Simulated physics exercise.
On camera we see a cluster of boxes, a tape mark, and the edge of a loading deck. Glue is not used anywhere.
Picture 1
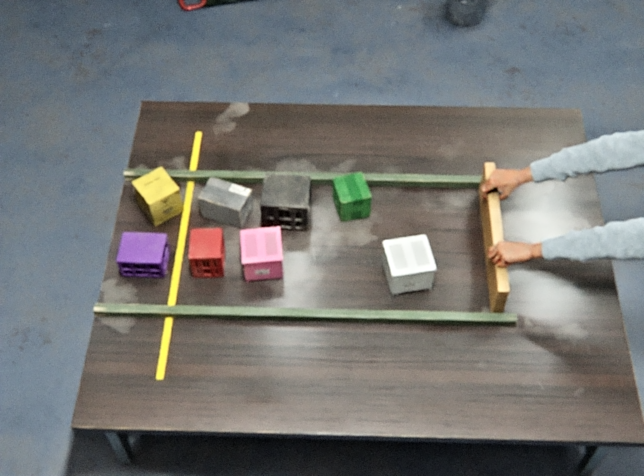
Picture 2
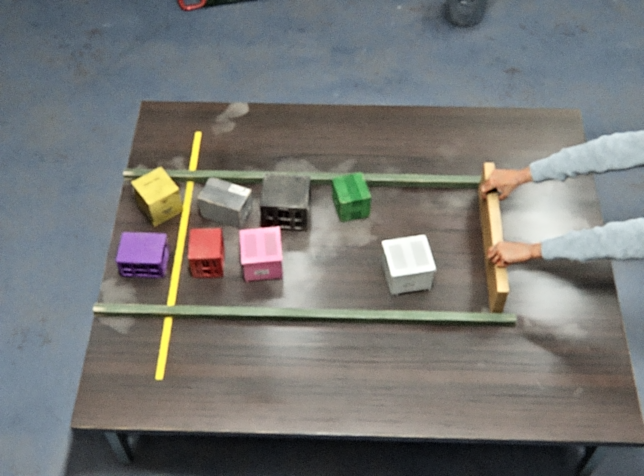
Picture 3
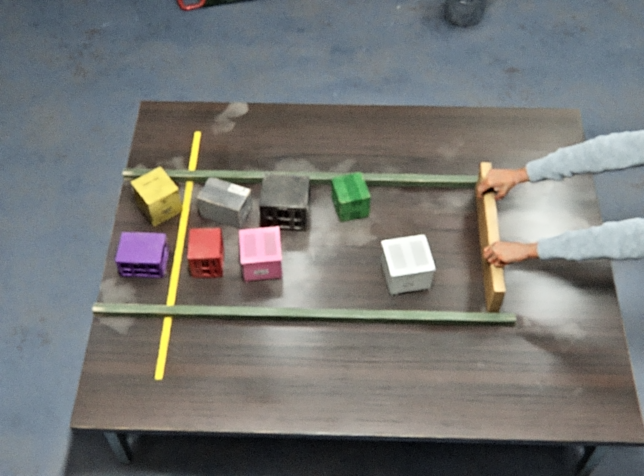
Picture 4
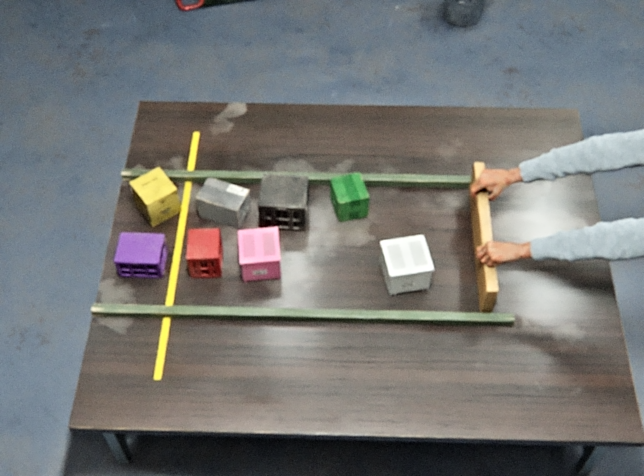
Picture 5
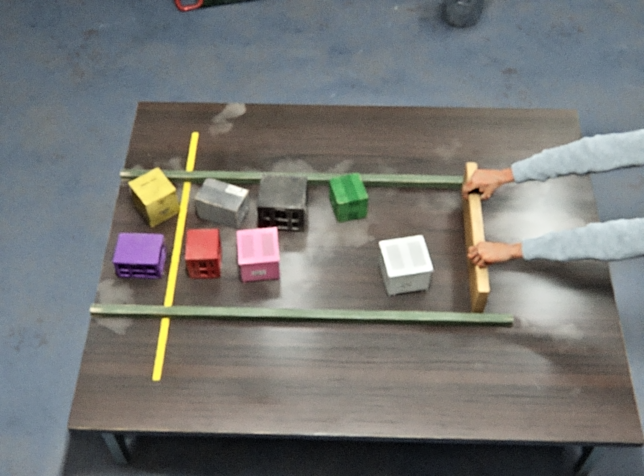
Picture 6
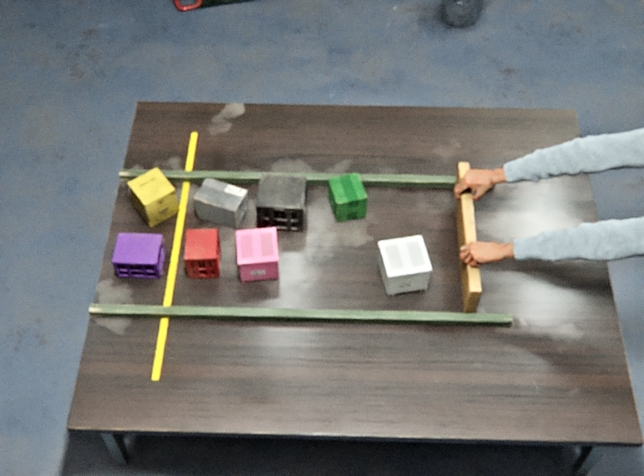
The footage shows two hands sliding a wooden plank a short way left between two green strips on a dark table, while the yellow, purple, red, pink, grey, black, green and white boxes ahead of it stay essentially still.
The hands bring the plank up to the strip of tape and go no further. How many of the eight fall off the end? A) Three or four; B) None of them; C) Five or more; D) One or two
Three or four (A).
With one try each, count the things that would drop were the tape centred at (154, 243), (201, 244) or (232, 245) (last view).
Those tries give 6, 4 and 2.
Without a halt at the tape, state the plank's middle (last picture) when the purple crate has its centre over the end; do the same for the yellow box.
Near (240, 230) and (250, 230).
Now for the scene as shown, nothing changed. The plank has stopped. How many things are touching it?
Counting them up gives 2.
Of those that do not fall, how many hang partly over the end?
So the number is 2.
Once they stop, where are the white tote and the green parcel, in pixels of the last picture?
Listed as asked: First (150, 258), and then (167, 192).
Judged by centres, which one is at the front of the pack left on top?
The pink tote winds up nearest.
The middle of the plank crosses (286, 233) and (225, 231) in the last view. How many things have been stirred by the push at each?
At the first place 7, at the second 8.
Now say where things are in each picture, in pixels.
The first picture shows purple crate (144, 255); yellow box (158, 197); red crate (207, 253); plank (493, 237); tape (181, 243).
The second picture shows yellow box (158, 197); black crate (286, 202).
The third picture shows red crate (206, 253); plank (489, 236).
The fourth picture shows purple crate (142, 255); green parcel (349, 197).
The fifth picture shows yellow box (155, 197); white tote (405, 266).
The sixth picture shows purple crate (140, 256); yellow box (154, 197); red crate (203, 254); plank (466, 237); tape (177, 243).
A little later, none off yet; purple crate at rest near (140, 256); yellow box at rest near (154, 197); red crate at rest near (203, 254).
Next, none off yet; purple crate shifted about its own width near (94, 254); yellow box tilted well over near (92, 200); red crate shifted well along near (131, 252).
When it is over, the number that fall off is three or four; down, grey parcel, red crate, yellow box and purple crate.
